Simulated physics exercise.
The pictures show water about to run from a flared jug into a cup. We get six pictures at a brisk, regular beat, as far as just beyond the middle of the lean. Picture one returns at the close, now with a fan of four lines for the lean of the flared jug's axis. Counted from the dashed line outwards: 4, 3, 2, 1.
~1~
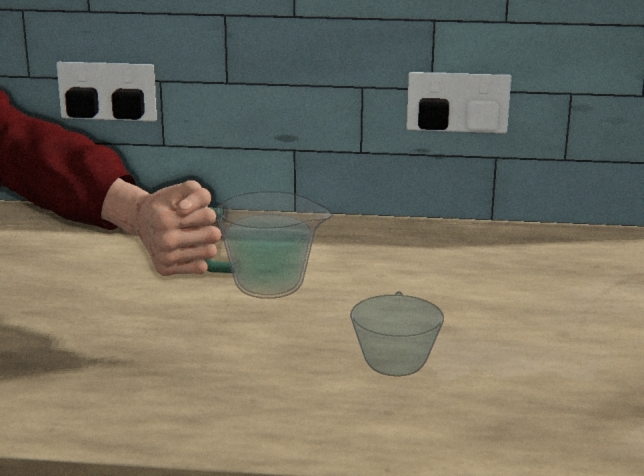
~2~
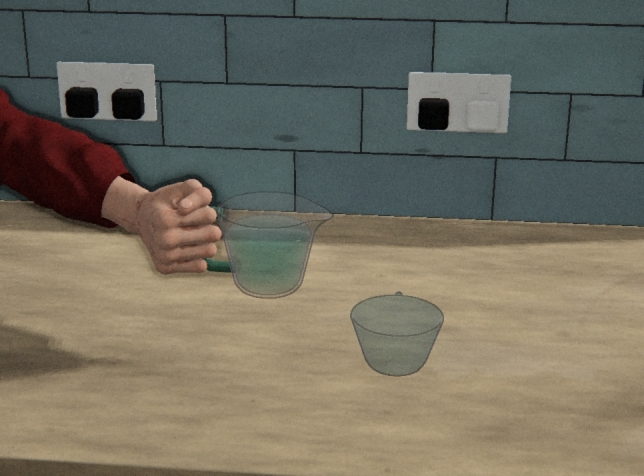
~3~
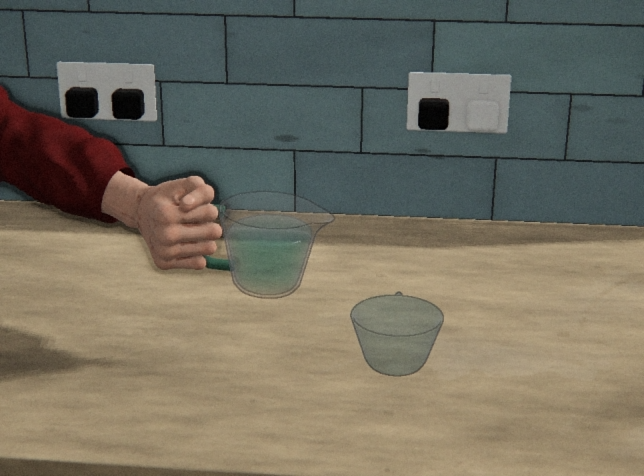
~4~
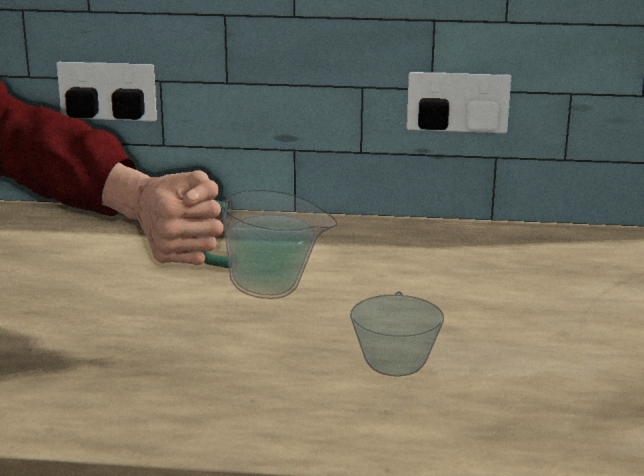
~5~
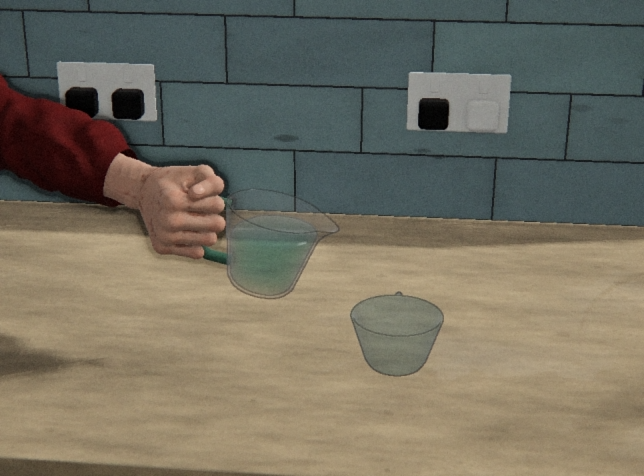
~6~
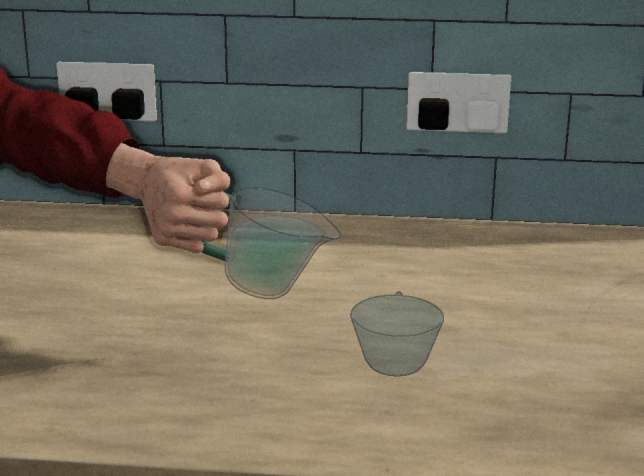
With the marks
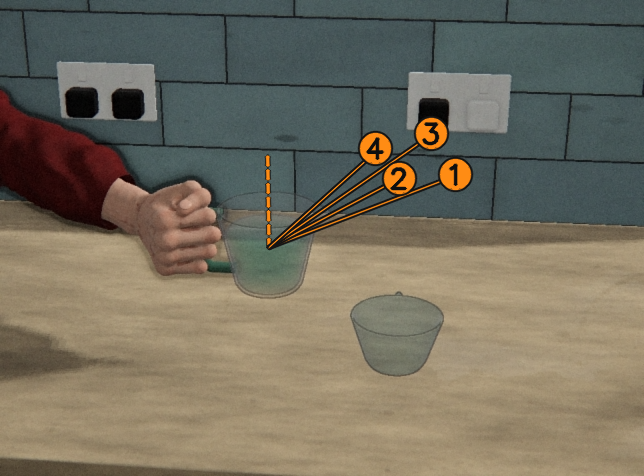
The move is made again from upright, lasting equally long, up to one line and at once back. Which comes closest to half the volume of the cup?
The answer is mark 3.
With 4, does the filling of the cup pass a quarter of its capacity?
Yes, clearly.
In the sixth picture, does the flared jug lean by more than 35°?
No.
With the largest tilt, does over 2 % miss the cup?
Yes, it does.
In orange, 1 at (439, 181); 2 at (384, 186); 3 at (417, 144); 4 at (364, 161).
With 1, the cup ends with about 65 % of what it can hold; 18 % of the water is spilt.
With 2, the cup ends with about 64 % of what it can hold; 6 % of the water is spilt.
With 3, the cup ends with about 52 % of what it can hold; 3 % of the water is spilt.
With 4, the cup ends with about 36 % of what it can hold; 3 % of the water is spilt.
